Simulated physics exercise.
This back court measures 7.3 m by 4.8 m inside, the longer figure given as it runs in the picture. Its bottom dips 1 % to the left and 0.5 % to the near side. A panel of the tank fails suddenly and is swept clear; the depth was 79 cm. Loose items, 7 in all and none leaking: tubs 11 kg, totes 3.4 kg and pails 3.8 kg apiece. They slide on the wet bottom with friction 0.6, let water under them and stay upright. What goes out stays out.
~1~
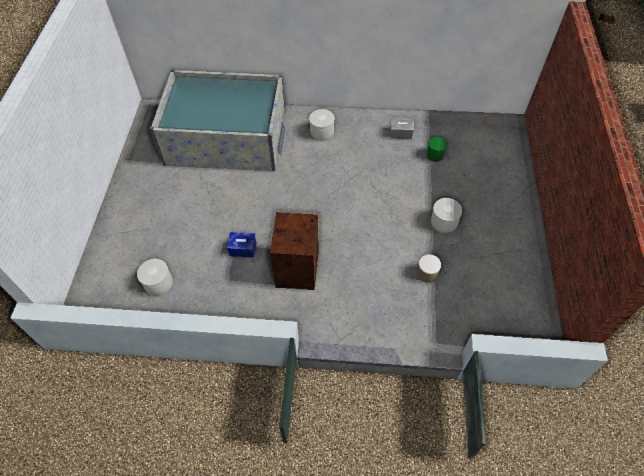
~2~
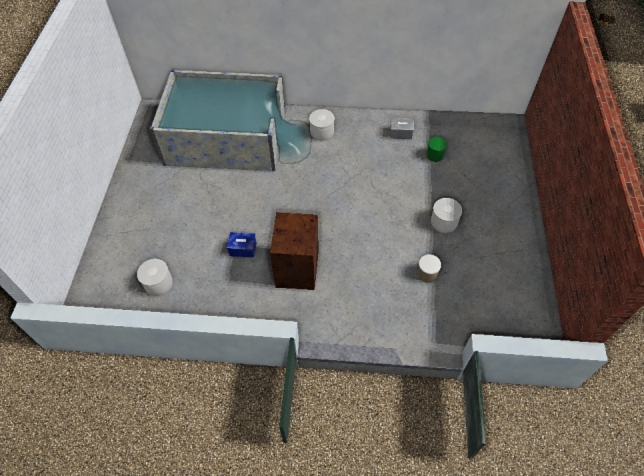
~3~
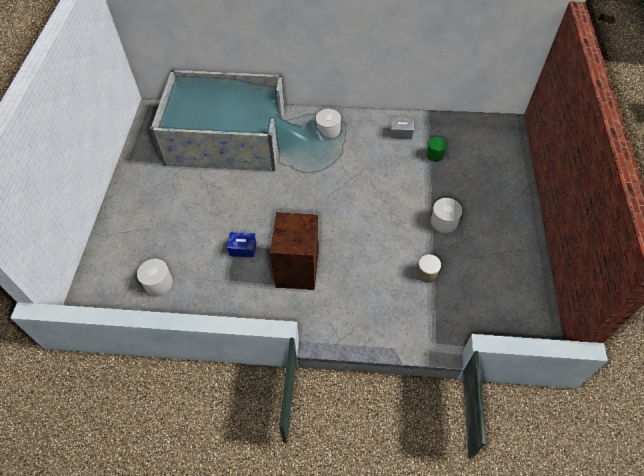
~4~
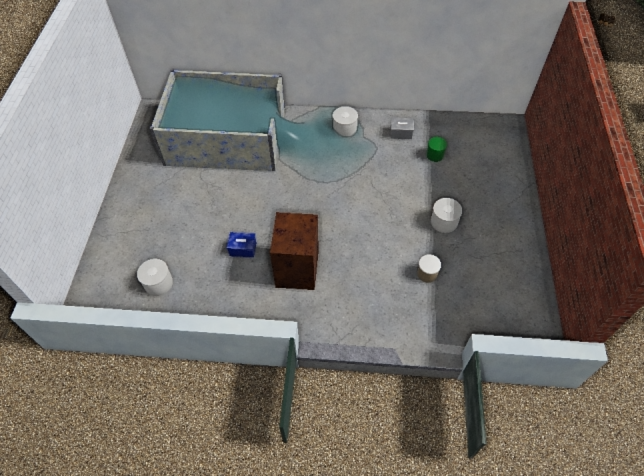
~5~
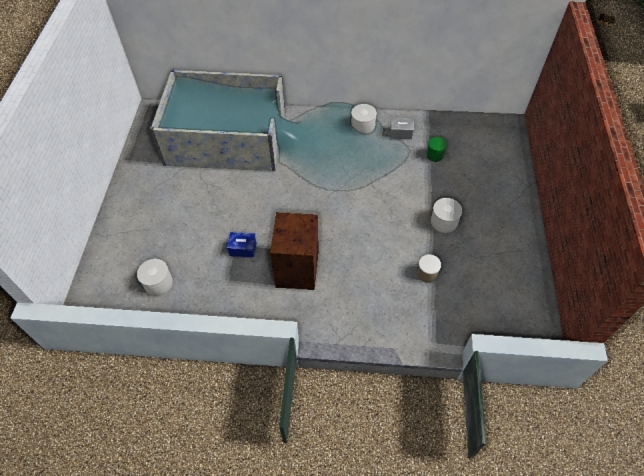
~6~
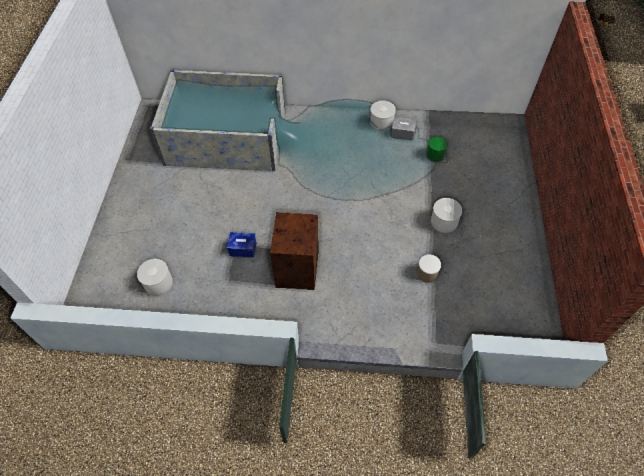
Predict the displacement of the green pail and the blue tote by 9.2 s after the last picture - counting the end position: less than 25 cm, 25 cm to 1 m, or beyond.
Green pail travels far, blue tote barely shifts.
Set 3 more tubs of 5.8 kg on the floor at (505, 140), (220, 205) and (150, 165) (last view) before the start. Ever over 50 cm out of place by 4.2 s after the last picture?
In that order: More, under, less.
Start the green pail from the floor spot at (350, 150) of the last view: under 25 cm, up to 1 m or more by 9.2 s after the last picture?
It gets carried off.
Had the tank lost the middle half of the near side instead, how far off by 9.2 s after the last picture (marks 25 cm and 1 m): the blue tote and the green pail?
Then the blue tote ends far away, the green pail stays put.
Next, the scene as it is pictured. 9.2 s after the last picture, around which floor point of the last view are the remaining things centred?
Around (260, 257).
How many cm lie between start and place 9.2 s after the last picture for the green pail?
About 500 cm.
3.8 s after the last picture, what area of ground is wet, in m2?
About 23 m2.
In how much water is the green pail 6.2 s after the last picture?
About 5 cm.
Then, 1.2 s after the last picture the green pail is near (532, 155), 1.6 m from its start, afloat; the blue tote is near (241, 241), 0.0 m from its start, aground; 0 of 7 are out; 3 afloat.
Then, 3.8 s after the last picture the green pail is near (475, 255), 2.3 m from its start, afloat; the blue tote is near (241, 241), 0.0 m from its start, aground; 0 of 7 are out; 5 afloat.
Then, 6.2 s after the last picture the green pail is near (311, 330), 4.1 m from its start, afloat; the blue tote is near (241, 241), 0.0 m from its start, aground; 1 of 7 are out; 2 afloat.
Then, 9.2 s after the last picture the green pail is near (189, 282), 4.8 m from its start, aground; the blue tote is near (241, 241), 0.0 m from its start, aground; 1 of 7 are out; 2 afloat.
